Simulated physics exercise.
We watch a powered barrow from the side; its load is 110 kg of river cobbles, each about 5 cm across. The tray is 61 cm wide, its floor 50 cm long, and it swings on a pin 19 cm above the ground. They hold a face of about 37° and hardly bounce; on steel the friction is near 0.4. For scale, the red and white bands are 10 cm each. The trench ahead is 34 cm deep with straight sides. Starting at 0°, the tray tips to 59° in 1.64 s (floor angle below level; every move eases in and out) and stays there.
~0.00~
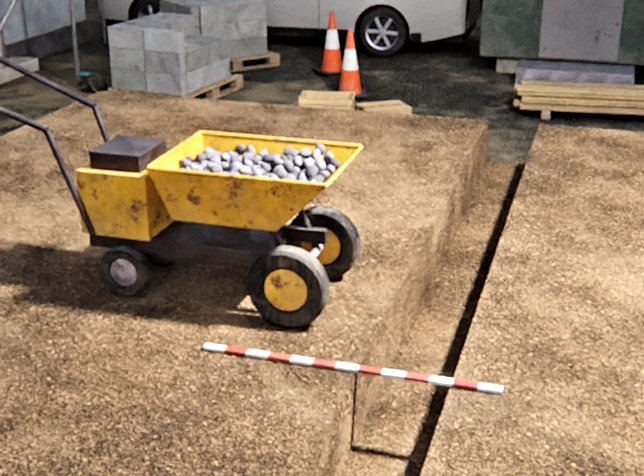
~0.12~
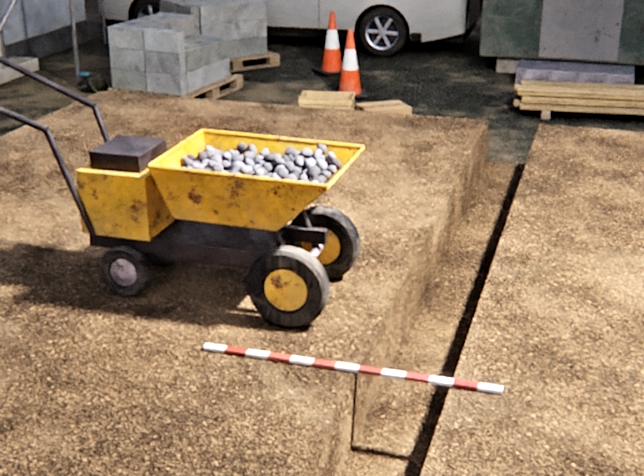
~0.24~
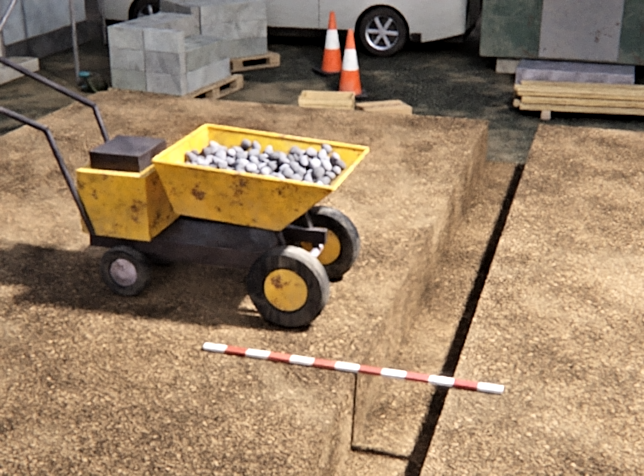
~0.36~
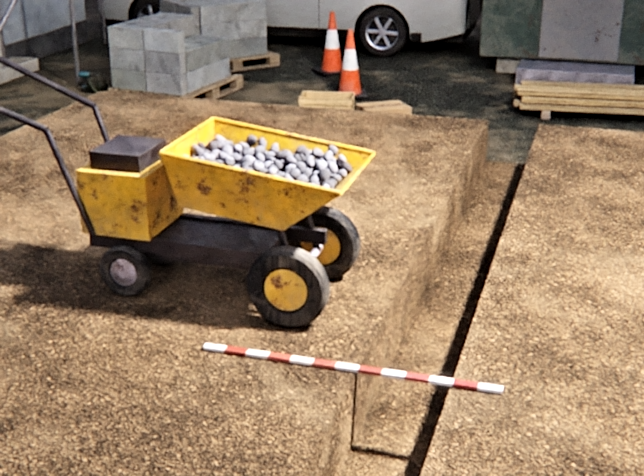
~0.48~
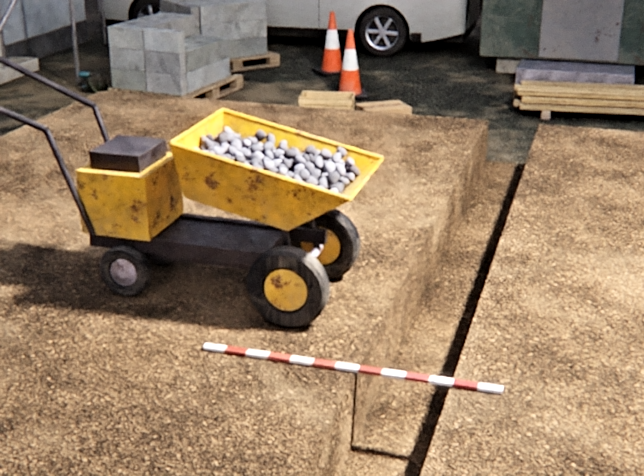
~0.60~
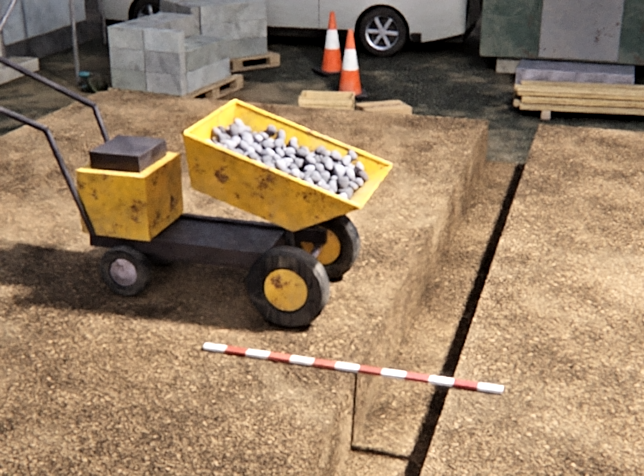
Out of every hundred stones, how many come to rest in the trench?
Close to 83 in a hundred.
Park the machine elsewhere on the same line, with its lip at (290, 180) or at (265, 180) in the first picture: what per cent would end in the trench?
Near 100 per cent from the first place, 85 from the second.
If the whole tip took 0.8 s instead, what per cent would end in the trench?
Then about 65 per cent.
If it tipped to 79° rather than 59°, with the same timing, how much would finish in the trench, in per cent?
It would be near 85 per cent.
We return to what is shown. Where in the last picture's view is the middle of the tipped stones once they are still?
Near (444, 367).
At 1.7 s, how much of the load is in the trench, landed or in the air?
About 30 per cent by then.
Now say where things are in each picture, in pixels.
The first frame shows lip at (327, 186), floor tilted 0°, highest stones at (295, 157).
In the second frame, the tray is at 1°, its lip at (328, 187); the top of the load is at (286, 156); the stones move at 0.1 m/s on average.
In the third frame, the tray is at 3°, its lip at (333, 189); the top of the load is at (257, 155); the stones move at 0.2 m/s on average.
The fourth frame shows lip at (341, 193), floor tilted 7°, highest stones at (230, 149); the stones move at 0.3 m/s on average.
In the fifth frame, the tray is at 12°, its lip at (350, 200); the top of the load is at (232, 142); the stones move at 0.4 m/s on average.
The sixth frame shows lip at (360, 207), floor tilted 18°, highest stones at (235, 134); the stones move at 0.4 m/s on average.
After 1.2 s the floor is at 50°; 100 % in the tray; the foremost stones are at (406, 222).
After 1.7 s the floor is at 59°; 66 % in the tray, 30 % in the trench, 4 % past the trench; the foremost stones are at (499, 323).
After 2.1 s the floor is at 59°; 39 % in the tray, 44 % in the trench, 17 % past the trench; the foremost stones are at (576, 330).
After 4.0 s the floor is at 59°; 0 % in the tray, 83 % in the trench, 17 % past the trench; the foremost stones are at (622, 351).
